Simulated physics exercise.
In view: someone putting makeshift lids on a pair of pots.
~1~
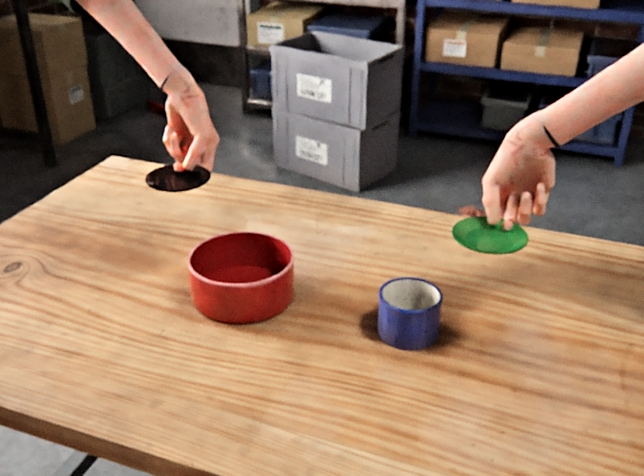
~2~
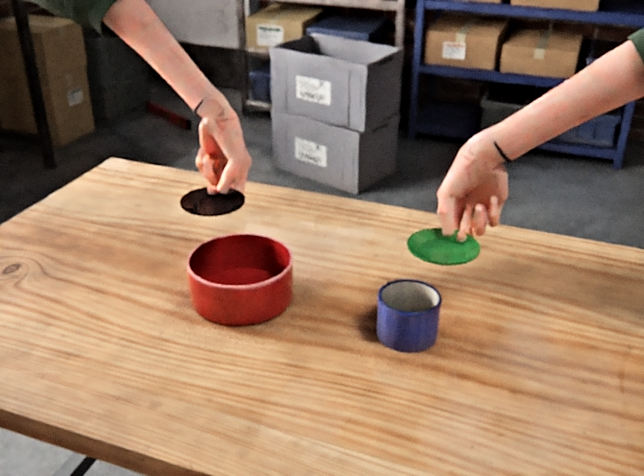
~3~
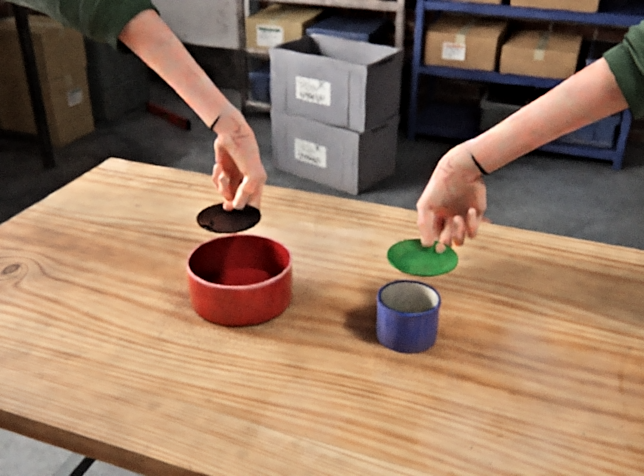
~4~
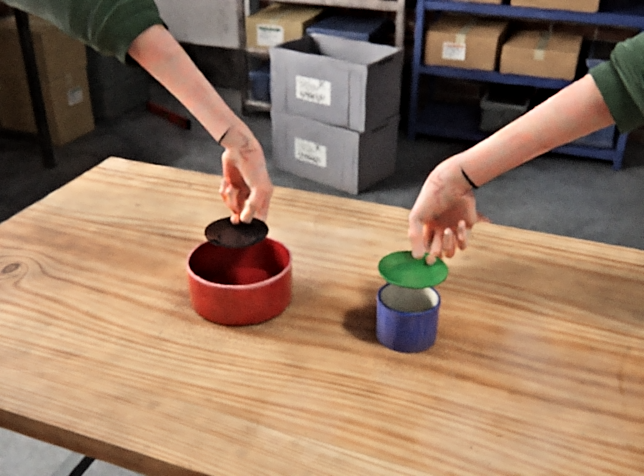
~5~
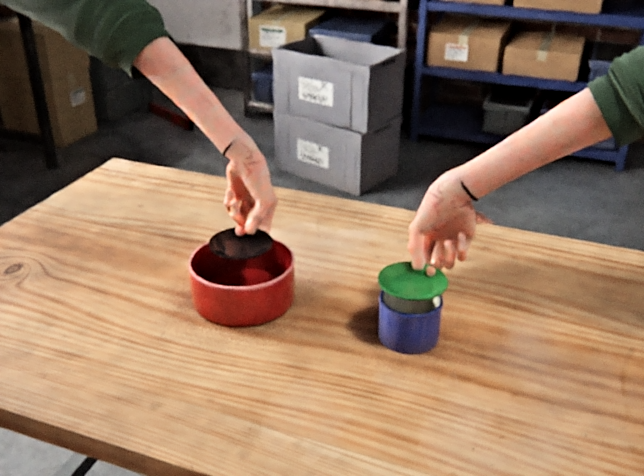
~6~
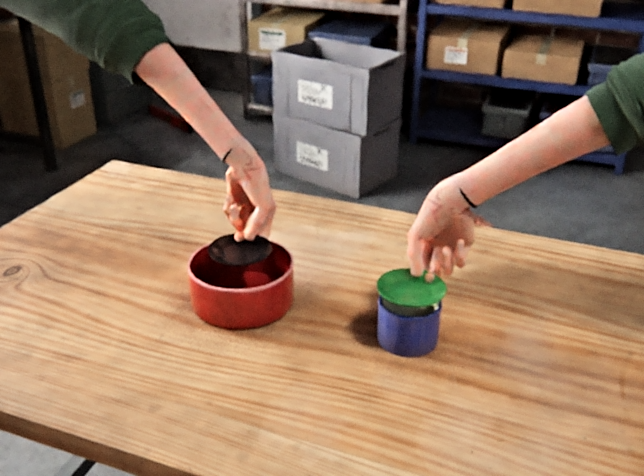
Two hands in dark green sleeves hold thin round discs, one black and one green, over a pale wooden table seen from slightly above in a storeroom with shelves and boxes. A wide red pot stands at left, a smaller blue one at right. The hands move inward and lower the black disc into the red pot's opening and the green onto the blue pot's rim, still gripping both.
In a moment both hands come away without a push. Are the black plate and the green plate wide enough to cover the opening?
As it turns out, the black plate drops inside; the green plate covers the opening.
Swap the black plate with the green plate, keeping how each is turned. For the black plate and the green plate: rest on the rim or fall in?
The black plate rests on the rim; the green plate sinks inside.
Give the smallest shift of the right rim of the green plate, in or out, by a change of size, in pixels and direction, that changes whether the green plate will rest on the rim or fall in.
Roughly 8 pixels left.
Then, 0.16 s after the last picture, black plate falling near (242, 289); green plate sitting on the rim near (411, 296).
At rest, the black plate slips past the rim, near (243, 294); the green plate works as a lid, near (411, 296).
